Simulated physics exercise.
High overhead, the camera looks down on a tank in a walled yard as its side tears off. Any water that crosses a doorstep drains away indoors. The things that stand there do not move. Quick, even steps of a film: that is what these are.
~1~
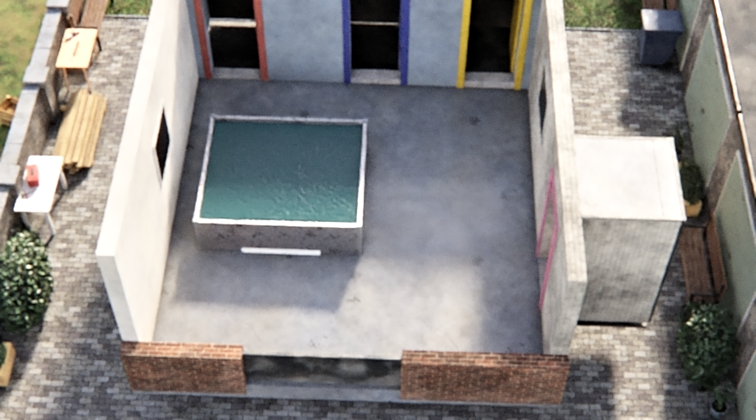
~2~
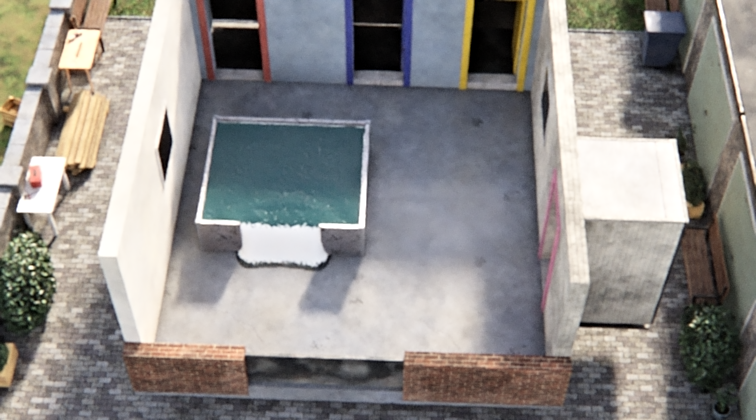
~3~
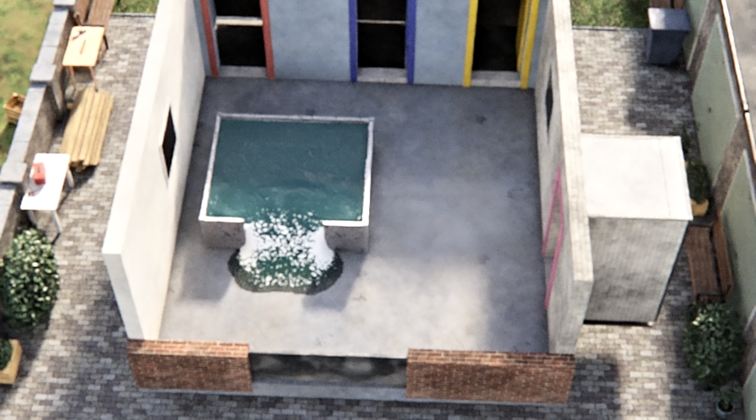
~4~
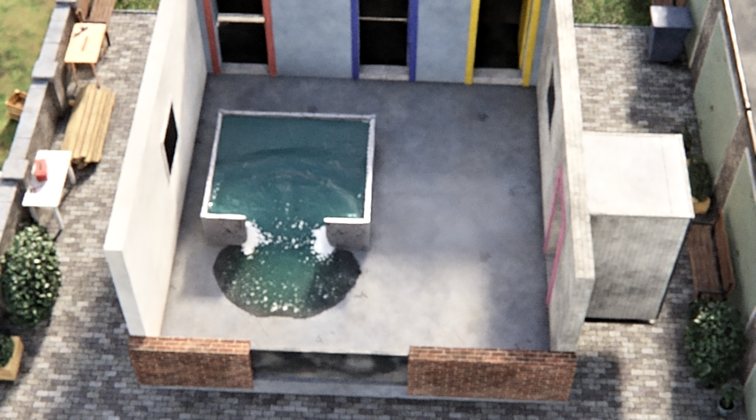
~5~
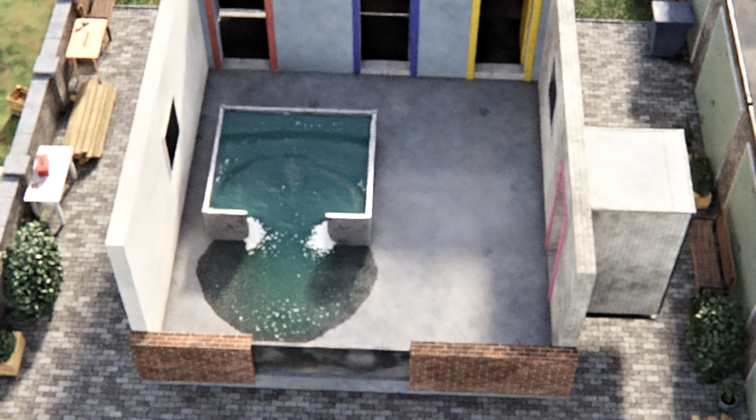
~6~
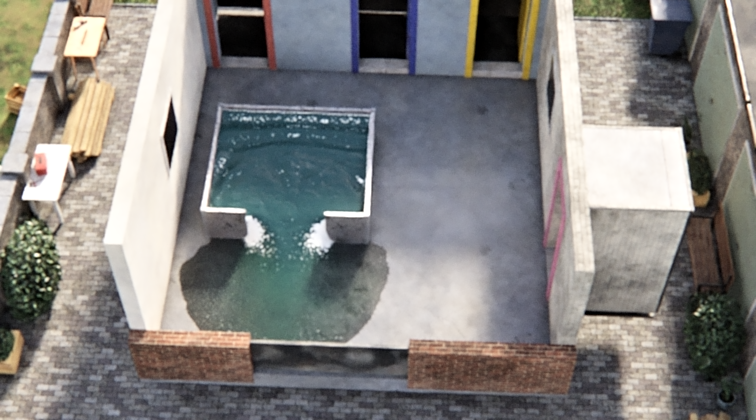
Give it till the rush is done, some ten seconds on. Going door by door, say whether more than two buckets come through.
Through the pink door, more than two; through the blue door, two or fewer; through the yellow door, two or fewer; through the red door, more than two.
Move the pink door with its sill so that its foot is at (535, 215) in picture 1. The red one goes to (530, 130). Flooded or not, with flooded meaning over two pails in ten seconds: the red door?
Checking it, I find the red door overflows.
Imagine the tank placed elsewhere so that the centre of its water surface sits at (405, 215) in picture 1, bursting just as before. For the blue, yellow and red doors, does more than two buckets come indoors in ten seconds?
So the blue one comes in lower, while the yellow one tops the limit and the red one tops the limit.
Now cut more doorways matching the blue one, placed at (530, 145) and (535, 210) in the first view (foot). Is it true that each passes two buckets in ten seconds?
One after the other: Is under, lets less in.
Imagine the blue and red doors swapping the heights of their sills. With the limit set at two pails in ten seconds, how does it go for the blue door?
Reading for the blue door: It admits more.
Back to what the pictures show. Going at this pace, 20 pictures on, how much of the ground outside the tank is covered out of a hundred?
Close to 50 %.
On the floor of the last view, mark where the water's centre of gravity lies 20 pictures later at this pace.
Centre of mass: Roughly (304, 249).
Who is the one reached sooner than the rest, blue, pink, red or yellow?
That is the pink door.
A moment on, water covers 25 % of the floor; the pink door not reached, the blue door not reached, the yellow door not reached, the red door not reached.
Next, water covers 30 % of the floor; the pink door not reached, the blue door not reached, the yellow door not reached, the red door not reached.
Then, water covers 50 % of the floor; the pink door under two buckets in, the blue door not reached, the yellow door not reached, the red door not reached.
Later, water covers 80 % of the floor; the pink door far over two buckets in, the blue door not reached, the yellow door wet at the sill, nothing in, the red door over two buckets in.
In the end, water covers 100 % of the floor; the pink door far over two buckets in, the blue door wet at the sill, nothing in, the yellow door wet at the sill, nothing in, the red door far over two buckets in.
